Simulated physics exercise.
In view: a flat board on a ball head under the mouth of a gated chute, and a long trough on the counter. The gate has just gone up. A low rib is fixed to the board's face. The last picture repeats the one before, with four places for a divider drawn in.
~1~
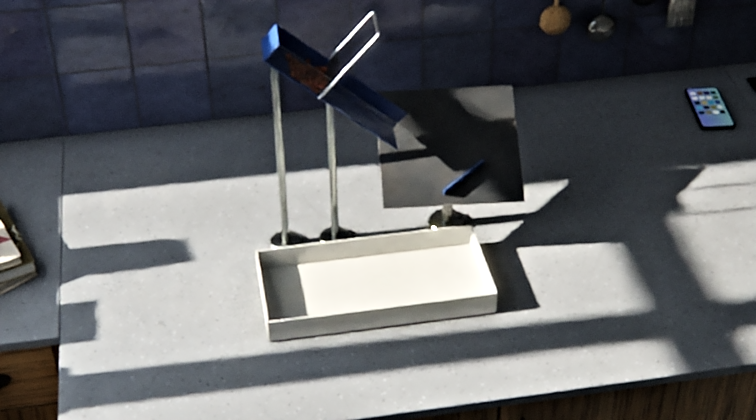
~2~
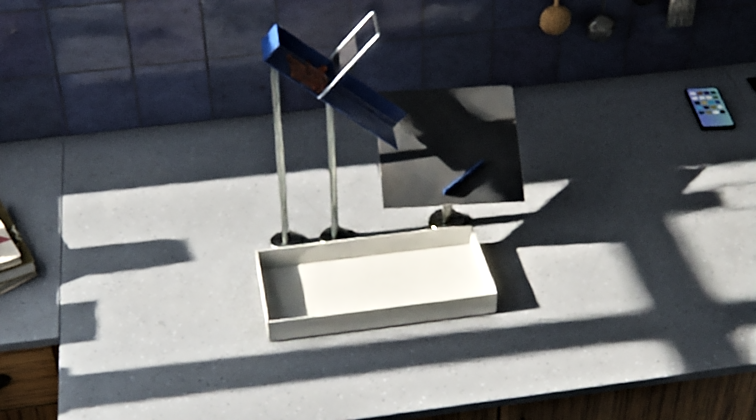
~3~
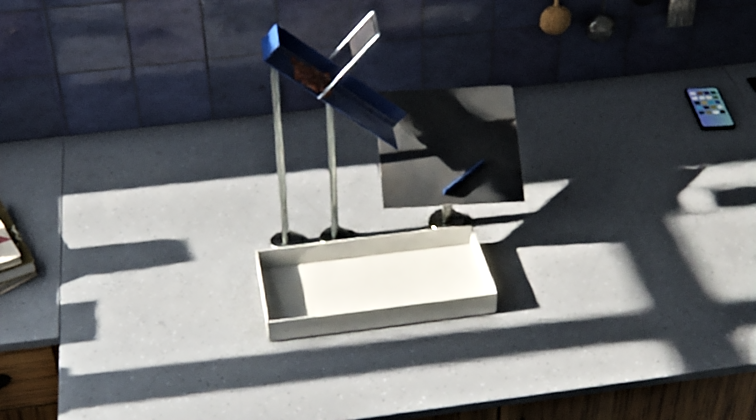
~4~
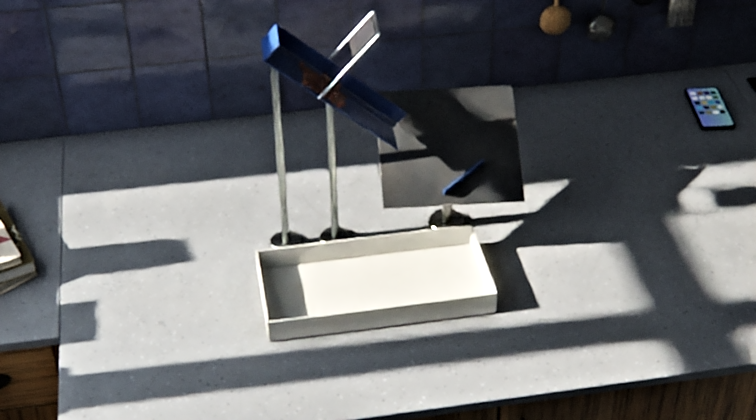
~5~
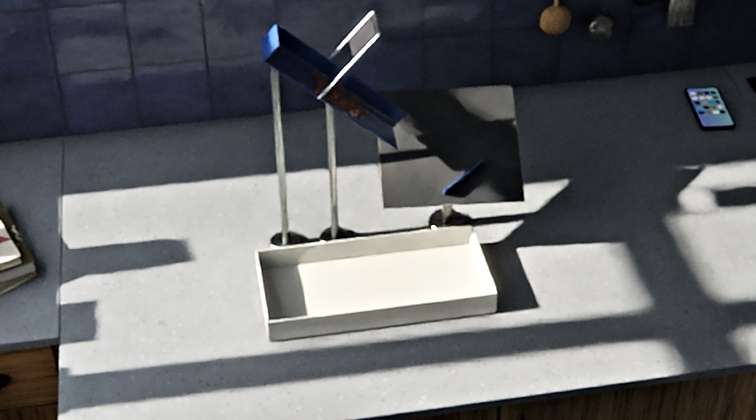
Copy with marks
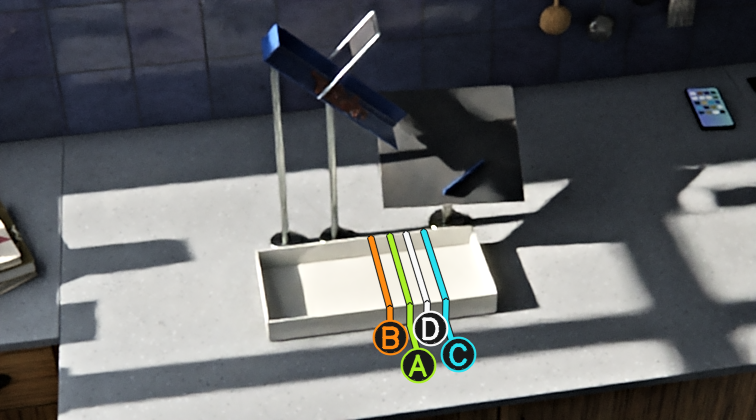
At first, a reddish-brown load sits near the top of a sloping blue chute on thin posts, above a dark tilted board and an empty white trough on a grey counter. Then the load slides down the chute toward the right, spreading out along it, while everything else stays still.
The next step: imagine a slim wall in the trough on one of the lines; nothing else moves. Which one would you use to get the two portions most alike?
C.
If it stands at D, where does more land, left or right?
Right.
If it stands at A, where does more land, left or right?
More lands on the right.
On the marked copy, line A crosses the front rim at (409, 304); line B crosses the front rim at (389, 307); line C crosses the front rim at (445, 299); line D crosses the front rim at (426, 302).
Choosing A, of what is caught, none on the left of the divider, all on the right.
Choosing B, of what is caught, none on the left of the divider, all on the right.
Choosing C, of what is caught, about a third on the left of the divider, about two thirds on the right.
Choosing D, of what is caught, a stray few on the left of the divider, nearly all on the right.
